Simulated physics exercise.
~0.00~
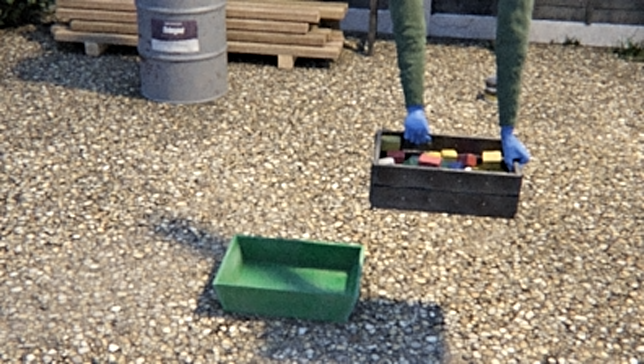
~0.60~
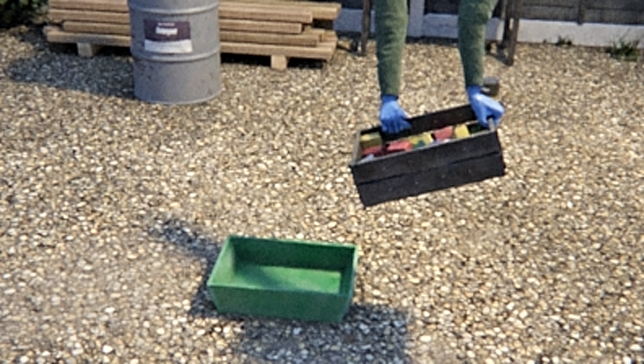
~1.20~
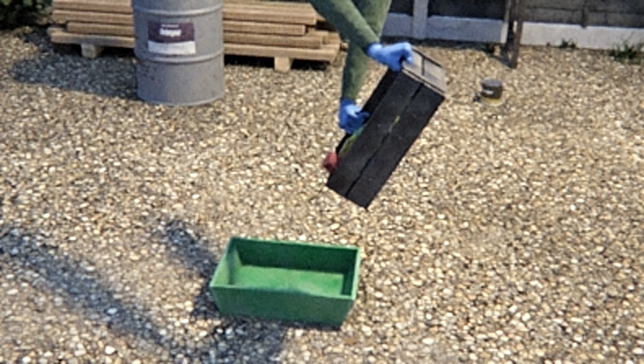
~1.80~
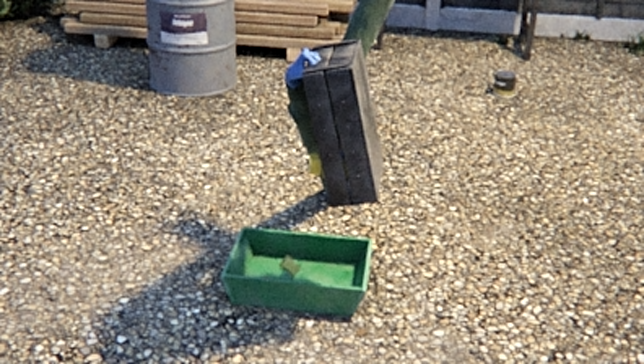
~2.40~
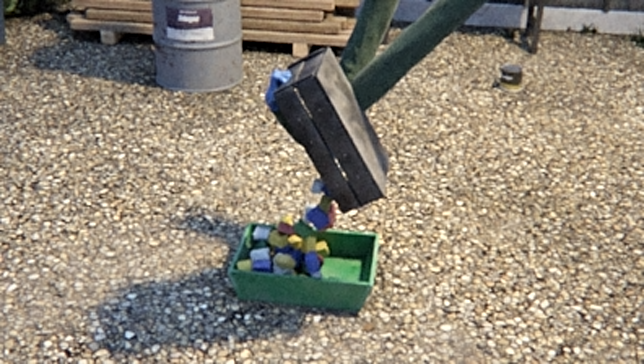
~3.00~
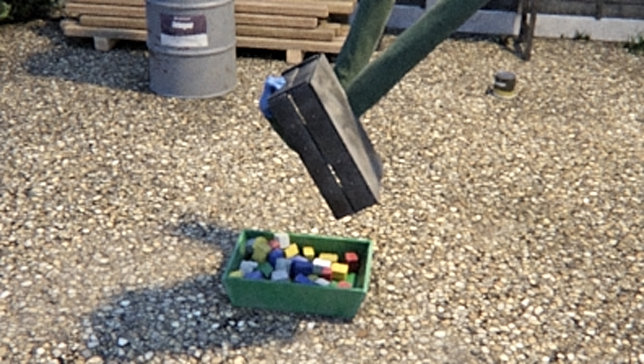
On a gravel yard, a worker in blue gloves lifts a black crate of colourful toy bricks, moves it left and tips it steeply over a green tray. The bricks tumble into the tray and end up spread inside it, while the crate is held upturned above.
